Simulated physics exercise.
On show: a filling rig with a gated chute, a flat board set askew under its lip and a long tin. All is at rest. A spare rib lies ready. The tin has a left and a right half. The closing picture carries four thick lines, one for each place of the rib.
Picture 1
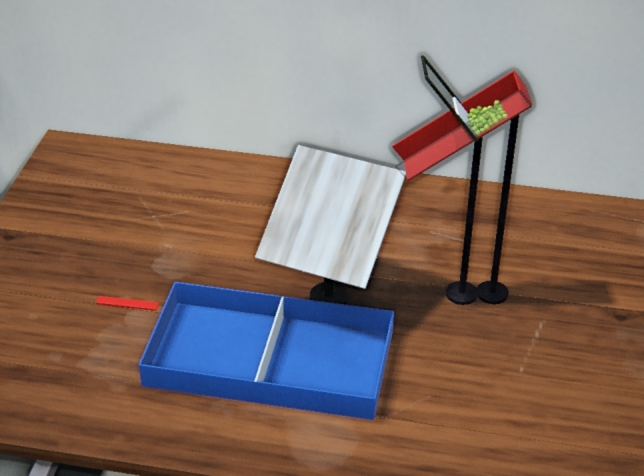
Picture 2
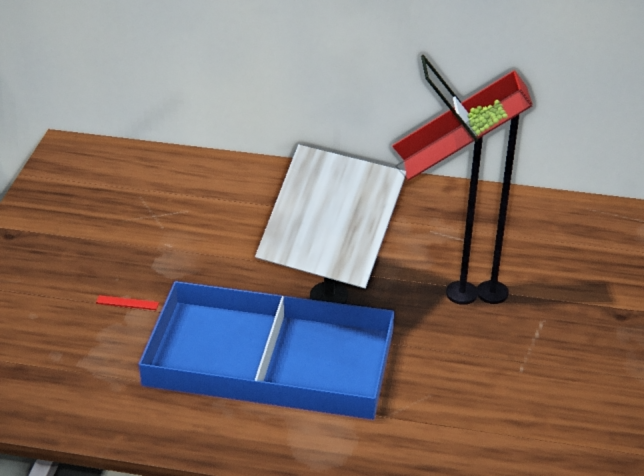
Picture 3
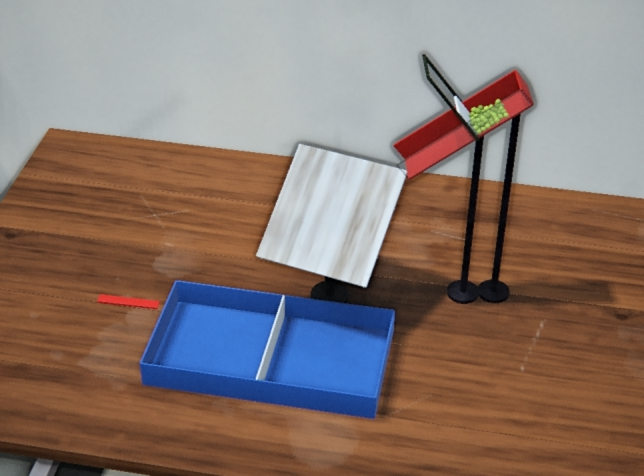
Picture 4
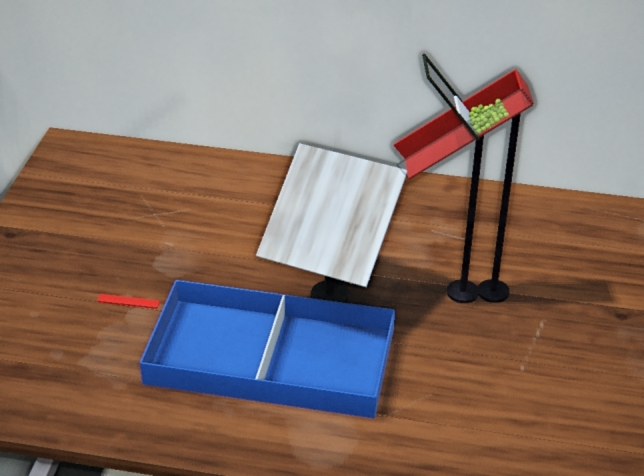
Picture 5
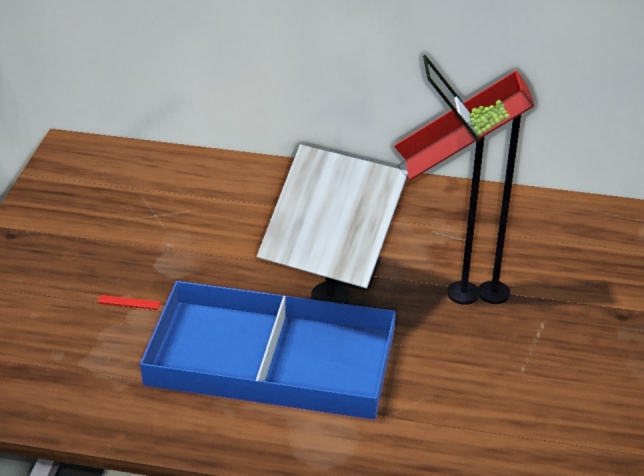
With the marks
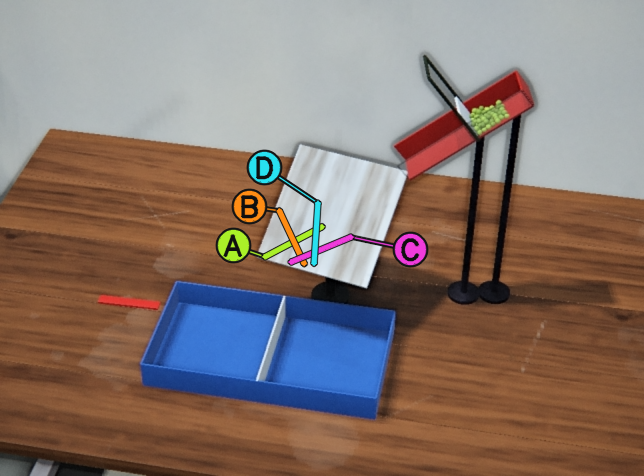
At the start, a red chute on two black stands holds a small heap of green peas behind a gate, above a tilted pale board and a blue tray split by a white divider. Nothing visibly moves after that; the peas, board, tray and red strip at left all stay in place.
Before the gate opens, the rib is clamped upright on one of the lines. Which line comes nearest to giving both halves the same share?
The best line is A.
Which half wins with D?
The right half.
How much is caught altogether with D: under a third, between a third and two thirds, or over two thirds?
It is over two thirds.
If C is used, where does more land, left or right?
The left half.
On the marked copy, line A from (322, 226) to (264, 256); line B from (279, 210) to (304, 263); line C from (351, 237) to (291, 262); line D from (317, 203) to (314, 263).
Choosing A, of what is caught, about two thirds in the left half, about a third in the right.
Choosing B, of what is caught, a small part in the left half, nearly all in the right.
Choosing C, of what is caught, nearly all in the left half, a small part in the right.
Choosing D, of what is caught, none in the left half, all in the right.
